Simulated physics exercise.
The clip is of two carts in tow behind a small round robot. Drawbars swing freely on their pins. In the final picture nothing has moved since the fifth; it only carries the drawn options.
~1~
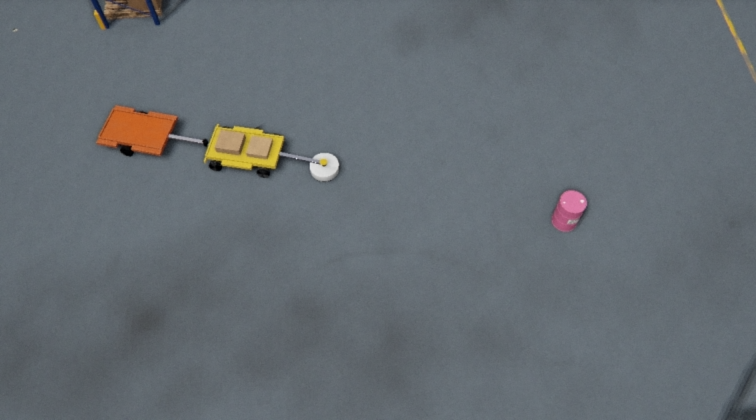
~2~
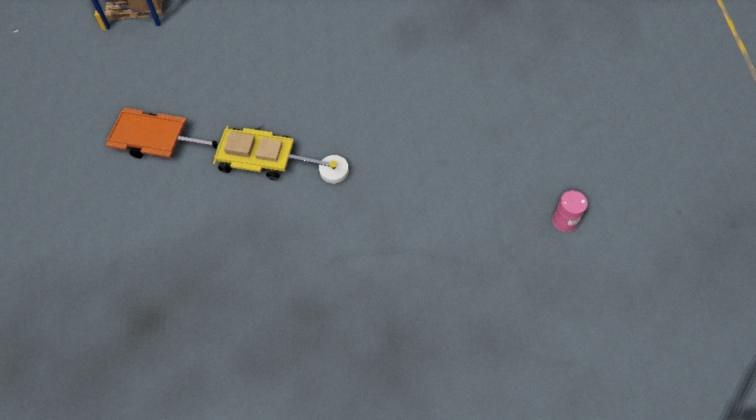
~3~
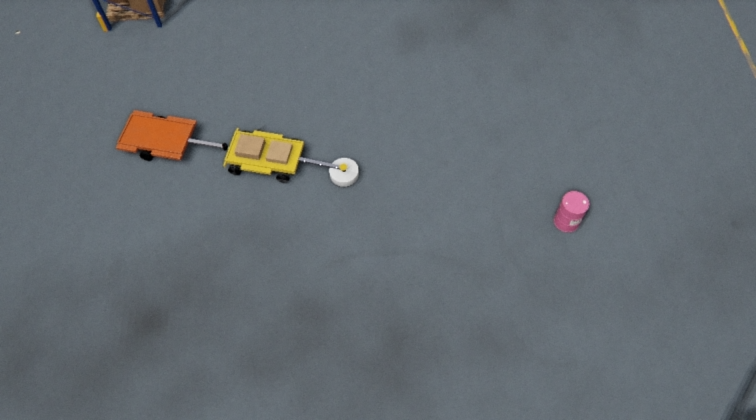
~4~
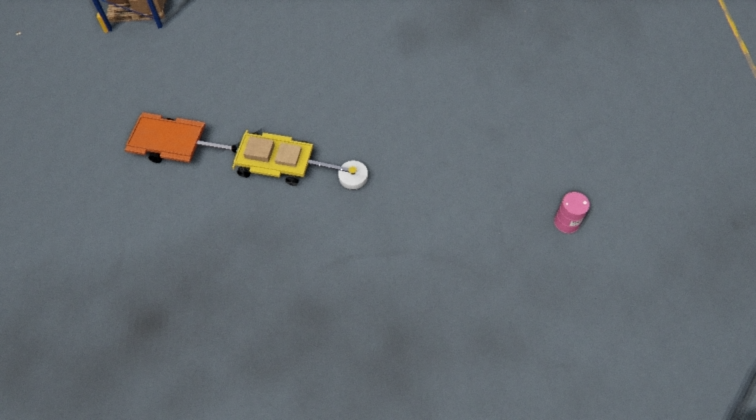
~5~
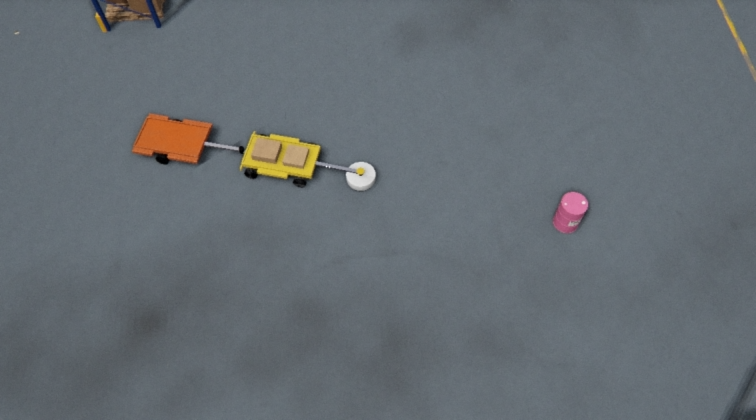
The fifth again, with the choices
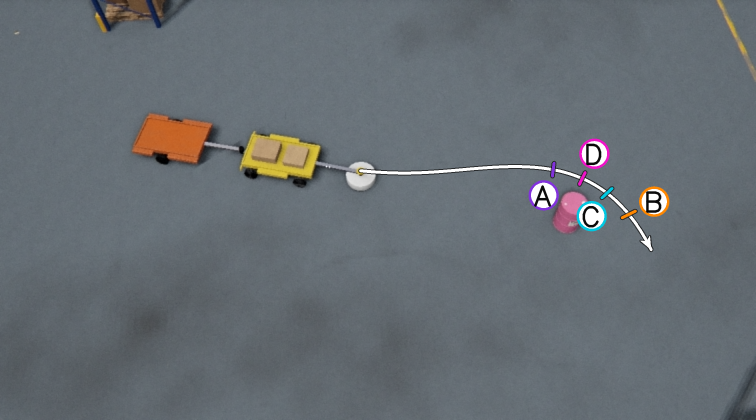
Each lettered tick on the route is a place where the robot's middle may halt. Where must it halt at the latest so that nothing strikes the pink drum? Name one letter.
No farther than C.
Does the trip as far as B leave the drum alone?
No.
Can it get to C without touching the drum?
For that mark, yes.
On the copy, A at (553, 170); B at (629, 214); C at (607, 193); D at (582, 178); the route from (361, 171) via (520, 167) to (651, 250).
On C. First, robot (448, 175), last cart (253, 151).
Then, robot (533, 172), last cart (335, 161).
Finally, robot (605, 197), last cart (406, 165); nothing has been touched.
By contrast, A is safe but short; B is too far, the drum has been hit; D is safe but short.
